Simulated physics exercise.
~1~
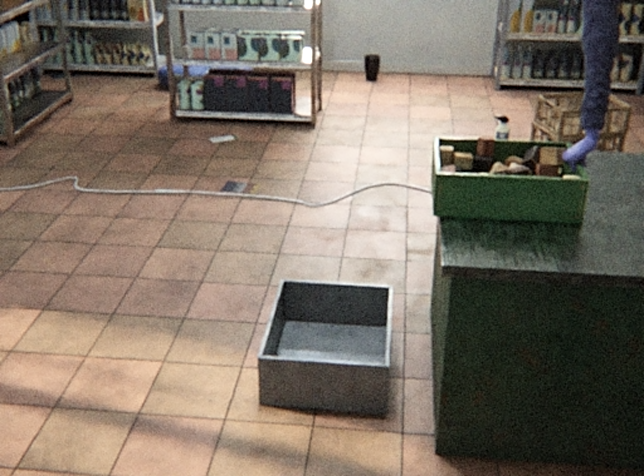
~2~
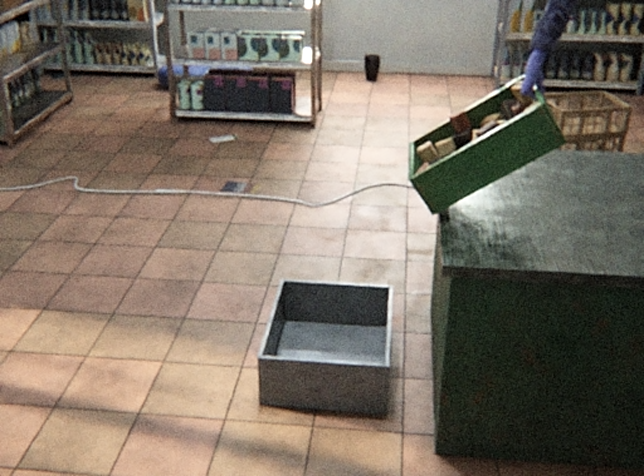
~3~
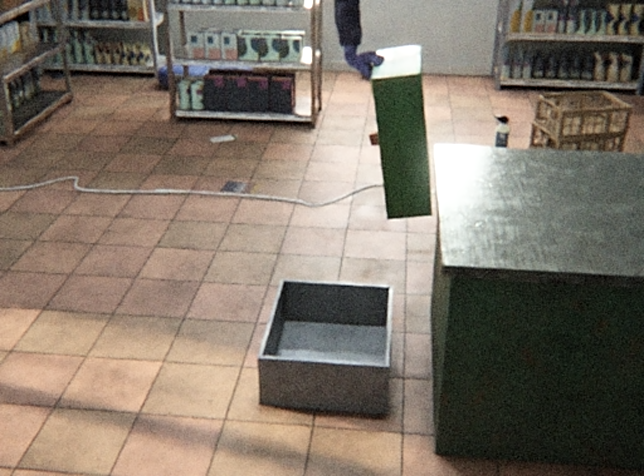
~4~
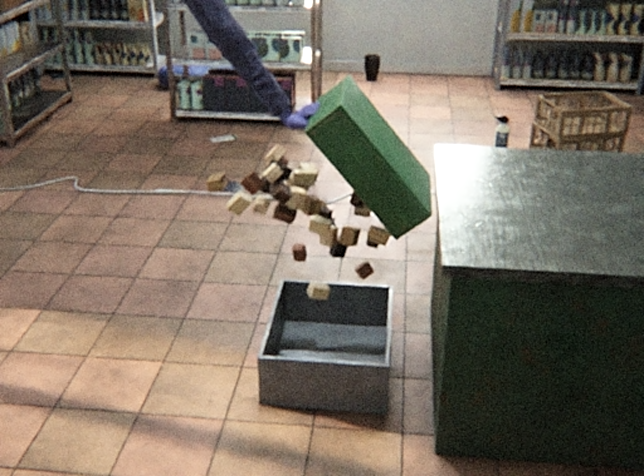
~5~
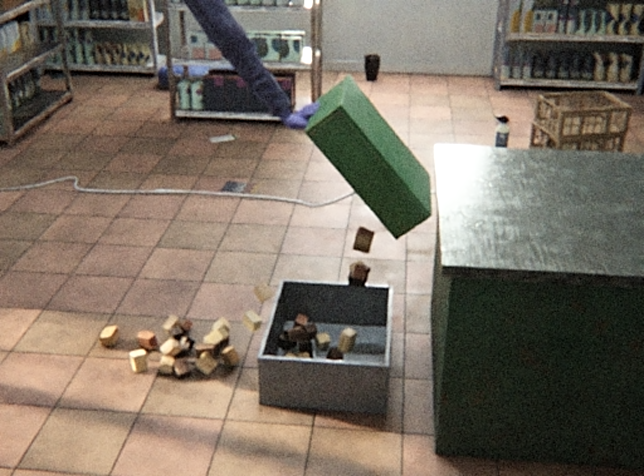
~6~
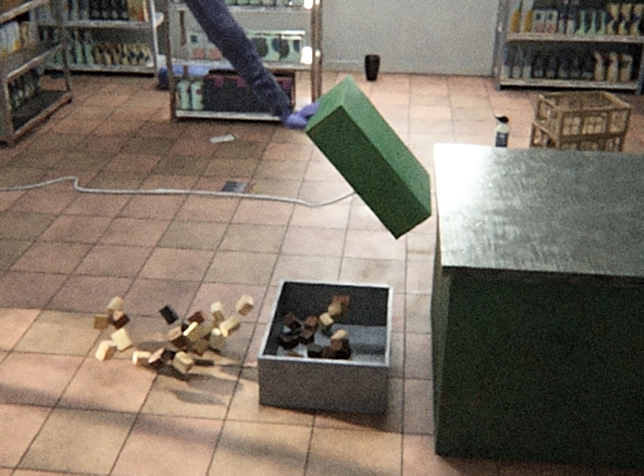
We see a purple-gloved hand lift a green box of wooden blocks off a bench, swing it left and tip it over a grey box on the tiled floor, the blocks tumbling out until some lie inside the grey box and others lie scattered on the floor to its left.
